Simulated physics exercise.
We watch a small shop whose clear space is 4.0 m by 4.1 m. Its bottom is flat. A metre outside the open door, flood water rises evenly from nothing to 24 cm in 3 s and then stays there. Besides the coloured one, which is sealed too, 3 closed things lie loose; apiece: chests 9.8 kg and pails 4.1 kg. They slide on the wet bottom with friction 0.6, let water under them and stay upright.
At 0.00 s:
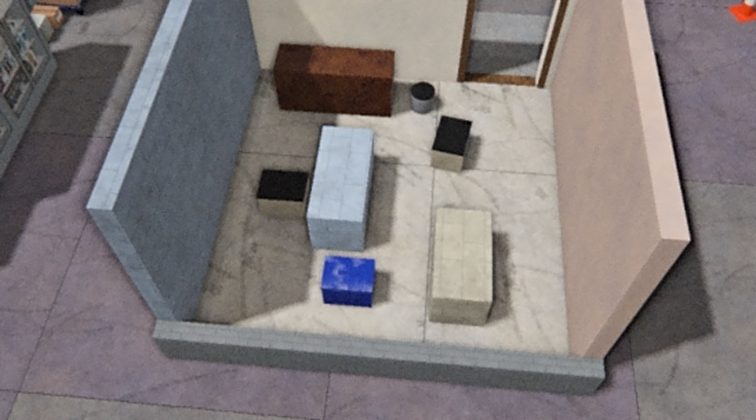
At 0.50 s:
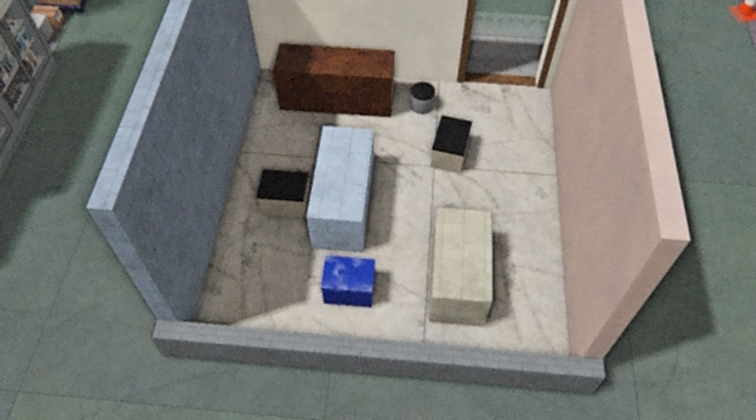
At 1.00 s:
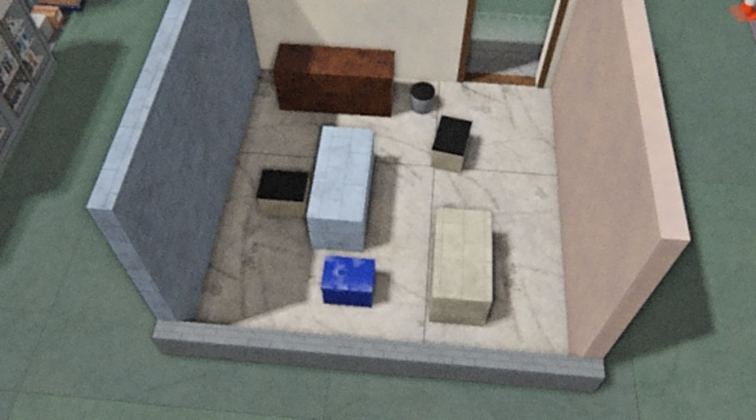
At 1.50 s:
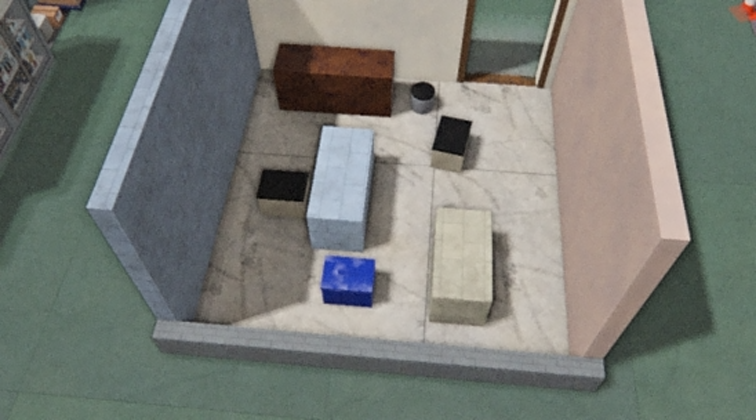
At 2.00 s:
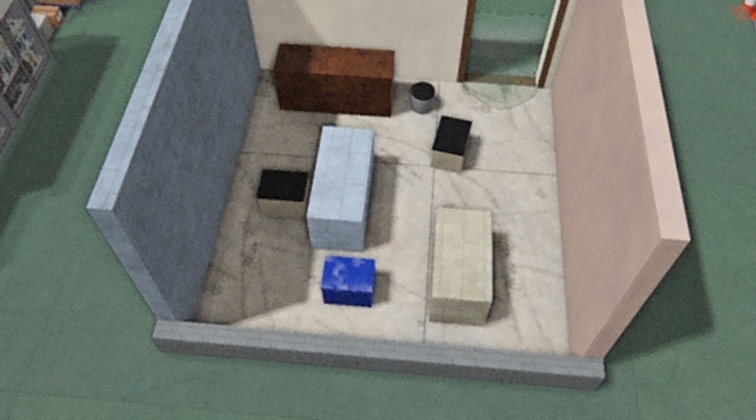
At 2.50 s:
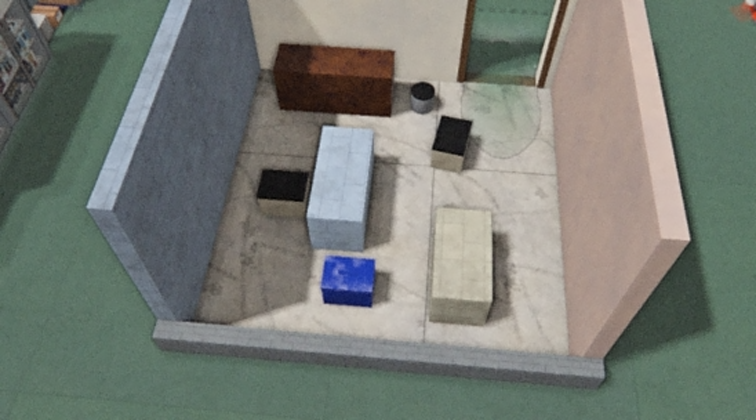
A small walled room with a few boxes and a blue chest on its pale floor stayed still, and then a thin patch of water spread in through the open doorway at the back right.
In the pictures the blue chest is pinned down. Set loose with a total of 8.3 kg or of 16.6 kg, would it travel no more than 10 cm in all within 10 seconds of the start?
Verdict: Neither load is enough.
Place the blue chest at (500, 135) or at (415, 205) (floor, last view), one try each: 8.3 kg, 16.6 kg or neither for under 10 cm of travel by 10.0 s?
In that order: Neither holds; neither is enough.
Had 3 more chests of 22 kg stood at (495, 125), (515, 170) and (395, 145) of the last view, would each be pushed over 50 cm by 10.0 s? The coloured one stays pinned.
In that order: Over, past it, under.
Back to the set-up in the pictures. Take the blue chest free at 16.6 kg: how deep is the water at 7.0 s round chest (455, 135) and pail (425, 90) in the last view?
Roughly 9 and 2 cm.
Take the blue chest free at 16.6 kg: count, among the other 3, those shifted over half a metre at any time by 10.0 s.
That makes 1.
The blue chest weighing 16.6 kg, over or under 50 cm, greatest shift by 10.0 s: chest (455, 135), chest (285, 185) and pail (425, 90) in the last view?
In that order: Over, short of it, short of it.
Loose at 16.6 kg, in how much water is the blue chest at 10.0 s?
Roughly 9 cm.
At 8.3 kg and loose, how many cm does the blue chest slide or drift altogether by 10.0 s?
About 350 cm.
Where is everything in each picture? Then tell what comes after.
In the first frame, the blue chest at (348, 273), on the bottom; water covers 0.0 m2; 0 of 4 have shifted.
In the second frame, the blue chest at (348, 273), on the bottom; 0.0 m2 under water; 0 of 4 have shifted.
In the third frame, the blue chest at (348, 273), on the bottom; 0.0 m2 under water; 0 of 4 have shifted.
In the fourth frame, the blue chest at (348, 273) rests on the ground; water covers 0.0 m2; 0 of 4 have shifted.
In the fifth frame, the blue chest at (348, 273) rests on the ground; 0.3 m2 under water; 0 of 4 have shifted.
In the sixth frame, the blue chest at (348, 273) rests on the ground; water covers 1.0 m2; 0 of 4 have shifted.
After 3.5 s the blue chest would be 0 cm from its start with 8.3 kg and 0 cm from its start with 16.6 kg; 0 cm of water round it then.
After 4.5 s the blue chest would be 0 cm from its start with 8.3 kg and 0 cm from its start with 16.6 kg; 0 cm of water round it then.
After 7.0 s the blue chest would be 54 cm from its start with 8.3 kg and 1 cm from its start with 16.6 kg; 6 cm of water round it then.
After 10.0 s the blue chest would be 214 cm from its start with 8.3 kg and 118 cm from its start with 16.6 kg; 9 cm of water round it then.
